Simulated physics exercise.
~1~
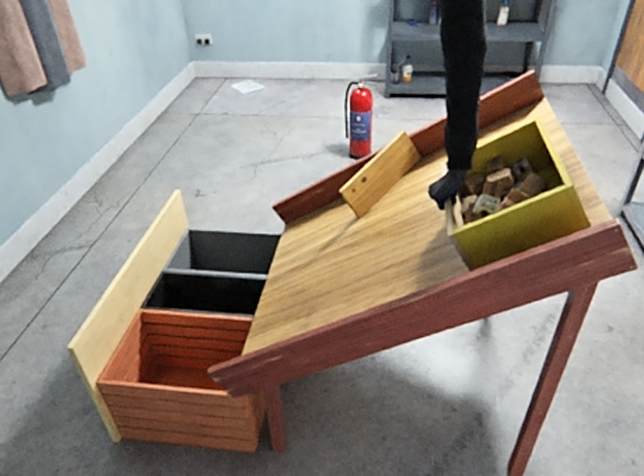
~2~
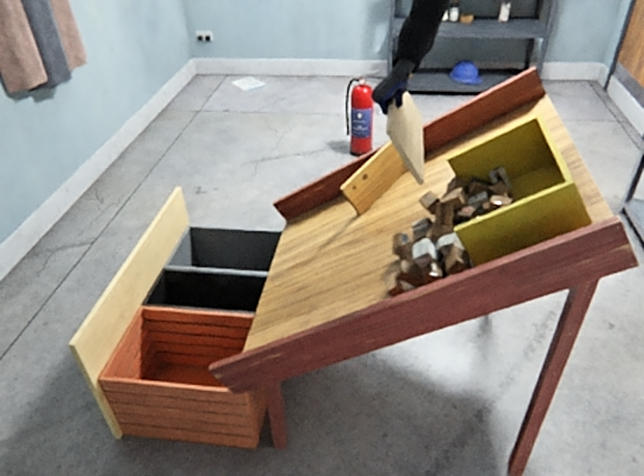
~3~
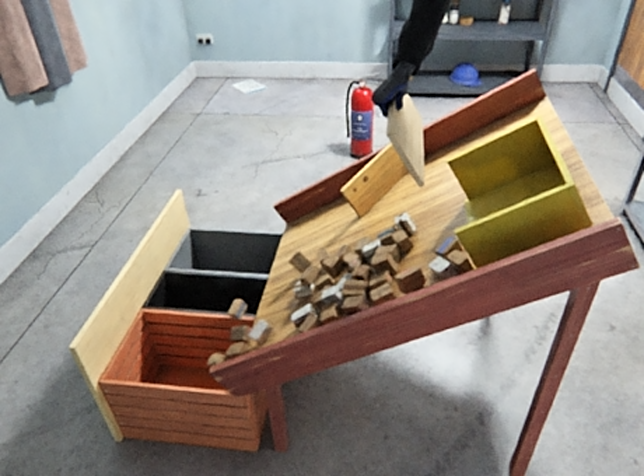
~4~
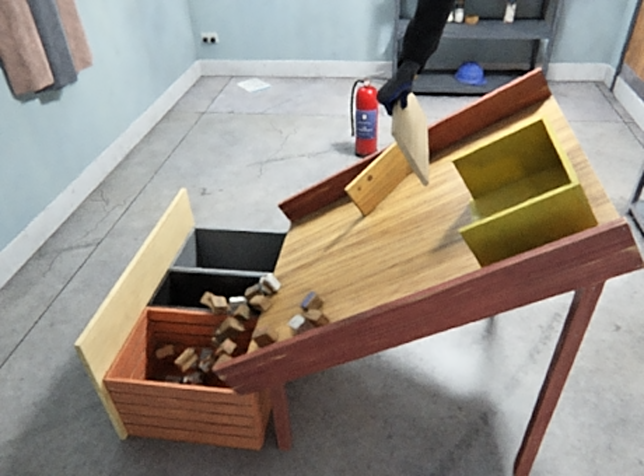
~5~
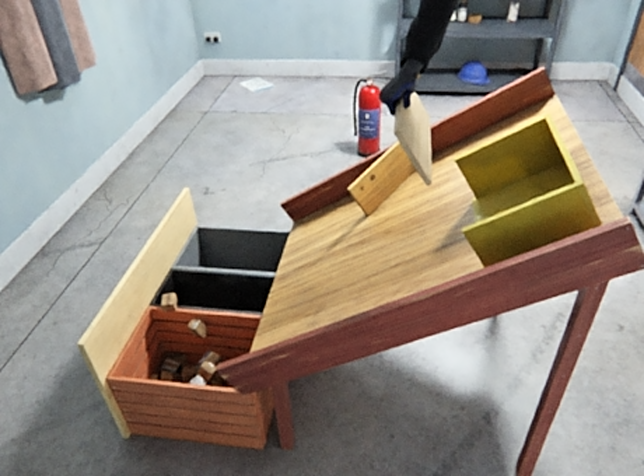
Small blocks tumble down a sloped table as a gloved hand lifts a gate, most landing in the orange tote.
